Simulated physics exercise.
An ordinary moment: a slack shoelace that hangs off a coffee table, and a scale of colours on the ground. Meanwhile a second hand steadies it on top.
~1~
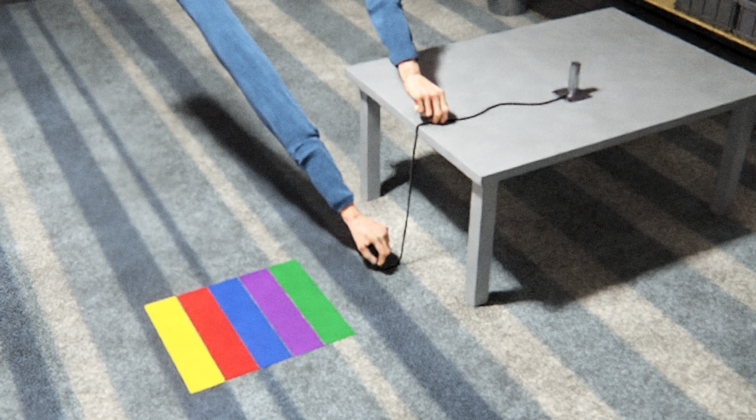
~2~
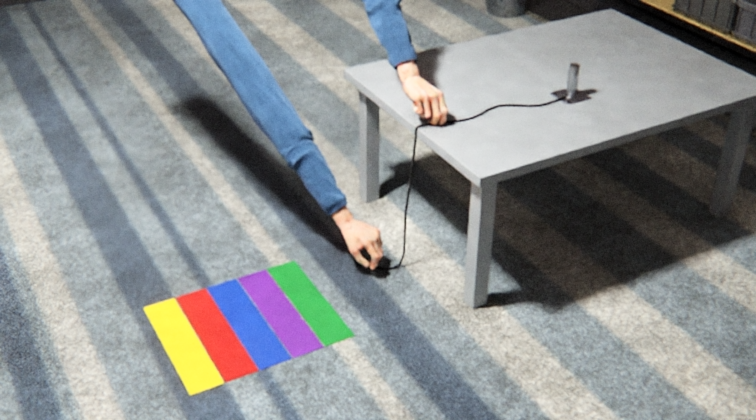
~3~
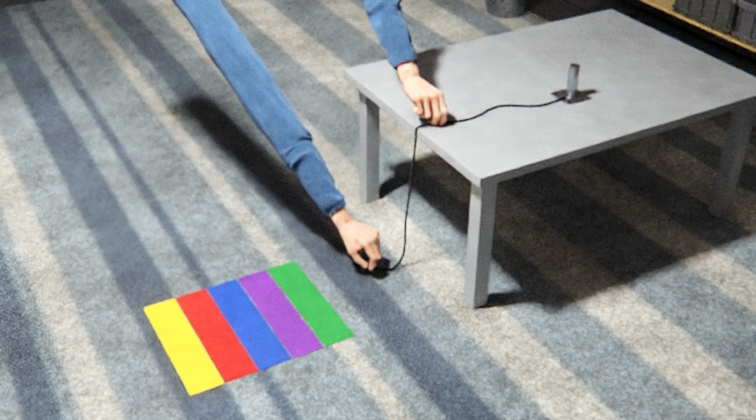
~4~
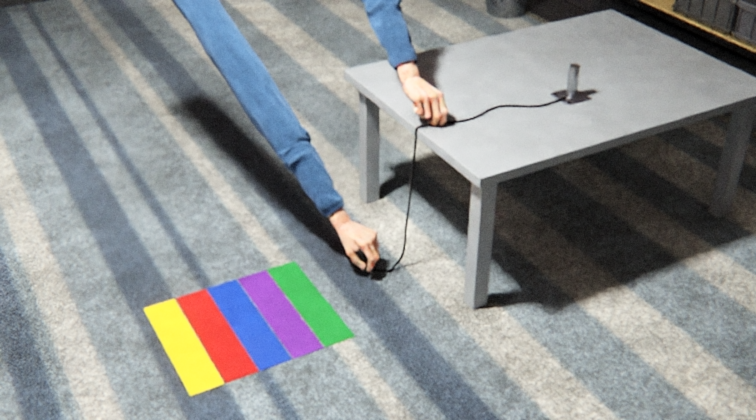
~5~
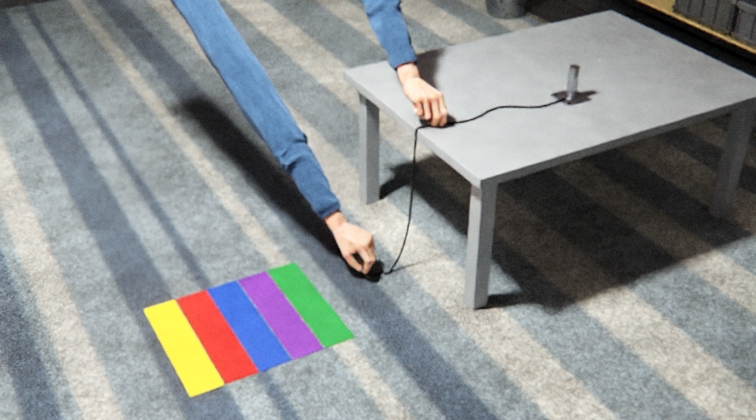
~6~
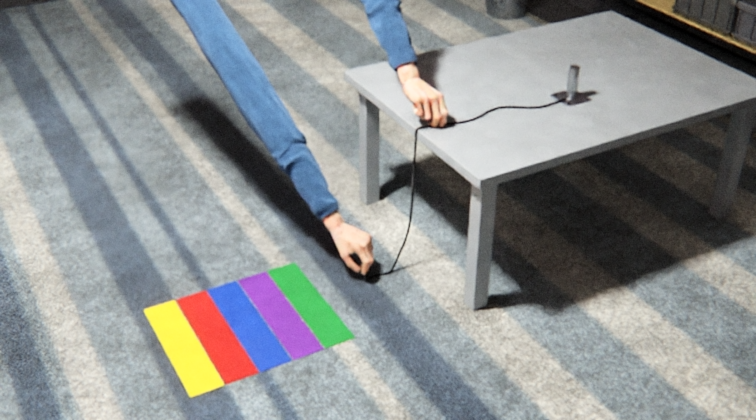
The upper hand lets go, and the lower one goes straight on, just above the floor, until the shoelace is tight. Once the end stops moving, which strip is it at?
It is at the purple strip.
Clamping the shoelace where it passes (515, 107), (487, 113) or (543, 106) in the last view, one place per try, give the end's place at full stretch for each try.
Taking them in turn, I'd expect around (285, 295), (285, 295) and finally (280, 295).
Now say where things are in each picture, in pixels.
End (378, 262); green (330, 325); purple (299, 336); blue (266, 347); red (233, 359); yellow (199, 371), in the first frame.
End (370, 266); shoelace through (544, 105) (492, 108) (443, 122) (413, 159) (406, 208) (403, 258), in the second frame.
End (368, 267), in the third frame.
End (366, 267); shoelace through (544, 105) (492, 109) (443, 123) (414, 159) (408, 208) (401, 258), in the fourth frame.
End (363, 270), in the fifth frame.
End (361, 271); shoelace through (544, 106) (492, 110) (444, 124) (415, 160) (412, 209) (397, 259), in the sixth frame.
Soon after, end near (336, 279); short of the strips.
Then, end near (301, 290); over green.
At full stretch, end near (279, 298); over purple. It gets as far as the purple strip.
